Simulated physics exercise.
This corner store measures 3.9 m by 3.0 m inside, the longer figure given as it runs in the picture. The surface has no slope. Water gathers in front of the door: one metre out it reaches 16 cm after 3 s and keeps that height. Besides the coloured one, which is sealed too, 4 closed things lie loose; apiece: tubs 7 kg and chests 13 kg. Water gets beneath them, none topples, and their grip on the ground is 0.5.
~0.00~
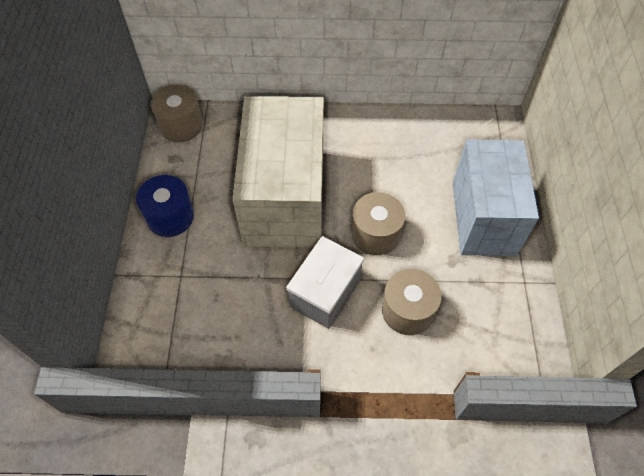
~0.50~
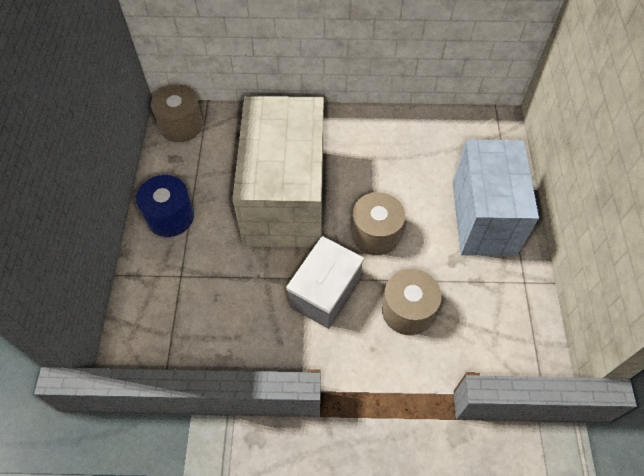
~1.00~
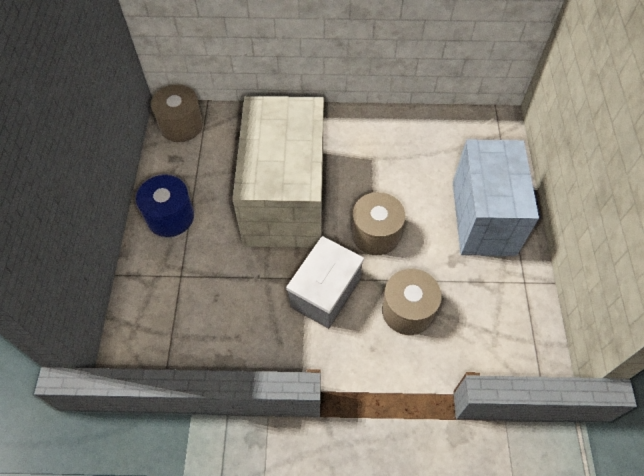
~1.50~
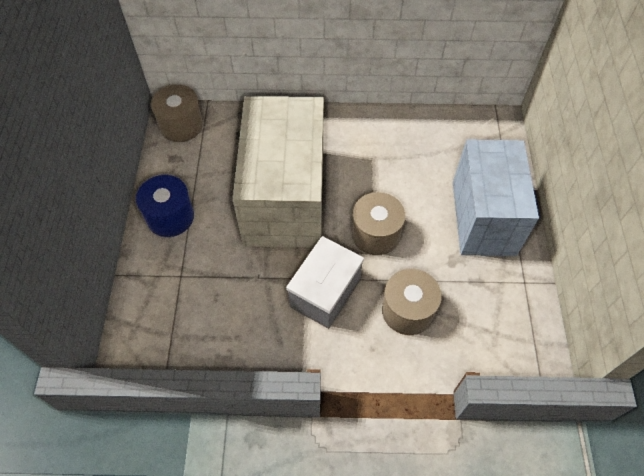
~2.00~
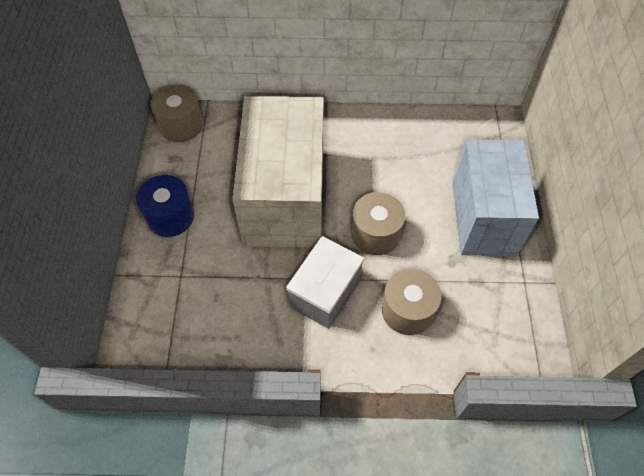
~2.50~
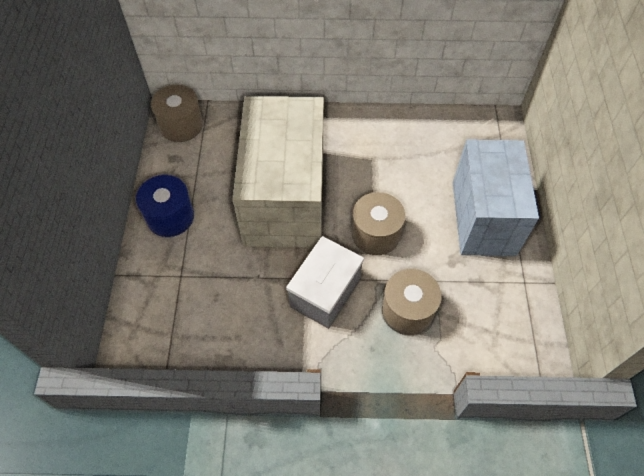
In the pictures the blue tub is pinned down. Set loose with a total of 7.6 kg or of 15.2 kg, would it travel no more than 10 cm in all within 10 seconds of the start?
For it, only the larger load is enough.
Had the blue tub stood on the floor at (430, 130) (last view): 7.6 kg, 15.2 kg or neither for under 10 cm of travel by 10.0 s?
Neither is enough.
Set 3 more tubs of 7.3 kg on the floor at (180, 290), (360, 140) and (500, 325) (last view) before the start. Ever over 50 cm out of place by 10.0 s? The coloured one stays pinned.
In turn: Short of it, past it, short of it.
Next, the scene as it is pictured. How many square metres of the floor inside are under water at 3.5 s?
Roughly 2.5 m2.
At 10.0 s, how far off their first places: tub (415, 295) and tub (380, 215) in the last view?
In turn: 200 cm, 150 cm.
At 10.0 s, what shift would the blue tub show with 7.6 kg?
Roughly 20 cm.
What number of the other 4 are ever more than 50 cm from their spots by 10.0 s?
4 of them.
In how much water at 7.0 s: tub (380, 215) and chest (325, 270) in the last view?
Roughly 5 and 3 cm.
After 3.5 s the blue tub would be 0 cm from its start with 7.6 kg and 0 cm from its start with 15.2 kg; 0 cm of water round it then.
After 4.5 s the blue tub would be 0 cm from its start with 7.6 kg and 0 cm from its start with 15.2 kg; 0 cm of water round it then.
After 7.0 s the blue tub would be 0 cm from its start with 7.6 kg and 0 cm from its start with 15.2 kg; 2 cm of water round it then.
After 10.0 s the blue tub would be 24 cm from its start with 7.6 kg and 1 cm from its start with 15.2 kg; 7 cm of water round it then.
